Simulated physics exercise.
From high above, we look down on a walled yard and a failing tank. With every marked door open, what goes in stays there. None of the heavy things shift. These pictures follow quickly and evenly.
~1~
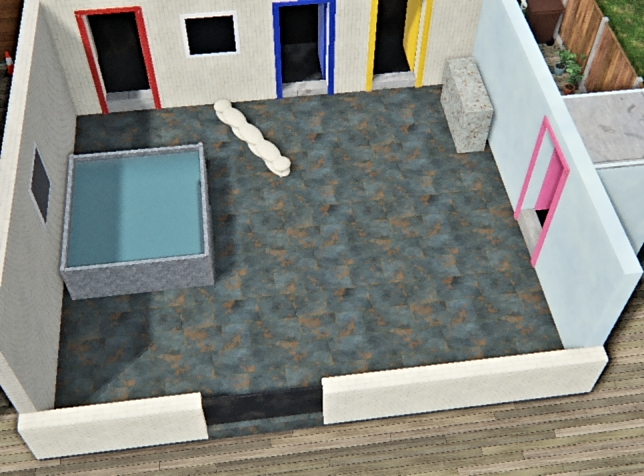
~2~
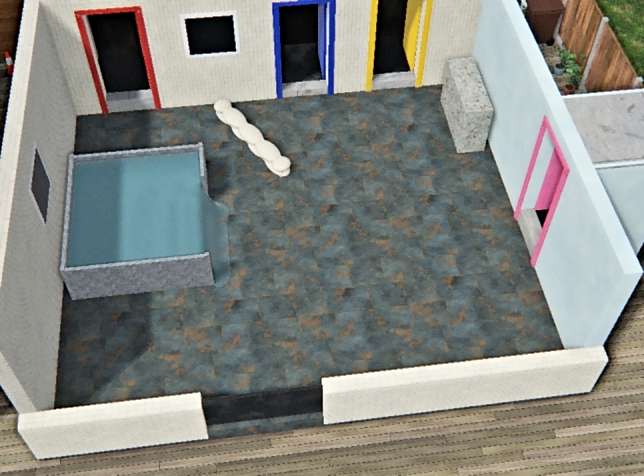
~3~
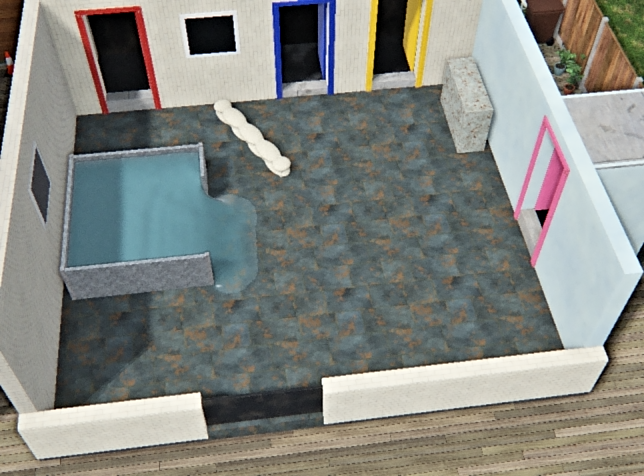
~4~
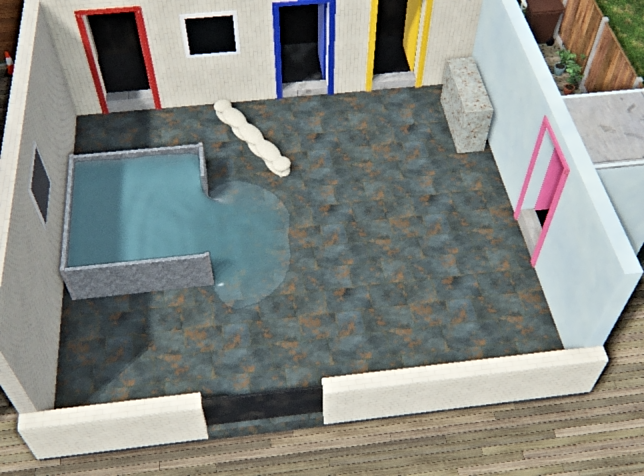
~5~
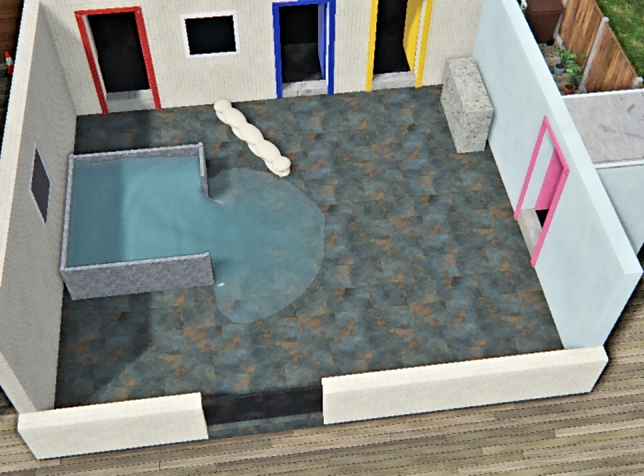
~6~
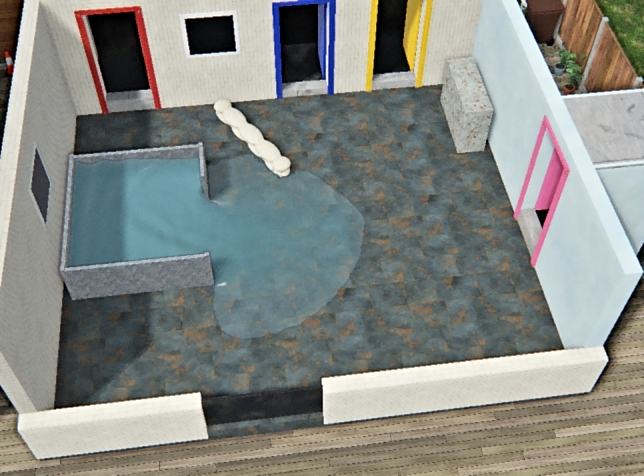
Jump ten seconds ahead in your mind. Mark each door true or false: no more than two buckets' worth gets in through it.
Pink door: True, red door: True, yellow door: True, blue door: True.
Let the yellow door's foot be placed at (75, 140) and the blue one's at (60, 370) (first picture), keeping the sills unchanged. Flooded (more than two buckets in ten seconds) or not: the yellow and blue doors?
Yellow: Falls short; blue: Falls short.
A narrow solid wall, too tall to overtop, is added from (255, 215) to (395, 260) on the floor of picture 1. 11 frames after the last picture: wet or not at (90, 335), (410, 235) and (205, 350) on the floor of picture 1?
Results in order: Bone-dry / bone-dry / bone-dry.
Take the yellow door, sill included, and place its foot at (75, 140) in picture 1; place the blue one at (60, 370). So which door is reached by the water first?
Answer: The pink-painted one.
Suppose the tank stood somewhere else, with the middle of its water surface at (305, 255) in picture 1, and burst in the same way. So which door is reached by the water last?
That would be the red-painted one.
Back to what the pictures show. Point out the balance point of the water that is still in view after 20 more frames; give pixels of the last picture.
That comes out near (325, 242).
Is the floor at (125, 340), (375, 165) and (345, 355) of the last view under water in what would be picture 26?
First spared, then swamped, then swamped.
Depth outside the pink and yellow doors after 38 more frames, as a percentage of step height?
About 50 and 70 %.
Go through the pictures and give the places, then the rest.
In the first picture, the open tank at (137, 207) is whole and still.
In the second picture, water pours out at (206, 233) and has run to (224, 282).
In the third picture, the front is at (235, 290), out from the gap at (206, 235).
In the fourth picture, the front is at (268, 194), out from the gap at (207, 236).
In the fifth picture, water pours out at (207, 236) and has run to (319, 213).
In the sixth picture, the front is at (357, 214), out from the gap at (207, 236).
A moment on, water covers 35 % of the floor; the pink door not reached, the red door not reached, the yellow door not reached, the blue door not reached.
Next, water covers 55 % of the floor; the pink door wet at the sill, nothing in, the red door not reached, the yellow door not reached, the blue door not reached.
Then, water covers 60 % of the floor; the pink door wet at the sill, nothing in, the red door not reached, the yellow door wet at the sill, nothing in, the blue door not reached.
Later, water covers 65 % of the floor; the pink door wet at the sill, nothing in, the red door wet at the sill, nothing in, the yellow door wet at the sill, nothing in, the blue door wet at the sill, nothing in.
In the end, water covers 90 % of the floor; the pink door wet at the sill, nothing in, the red door wet at the sill, nothing in, the yellow door wet at the sill, nothing in, the blue door under two buckets in.
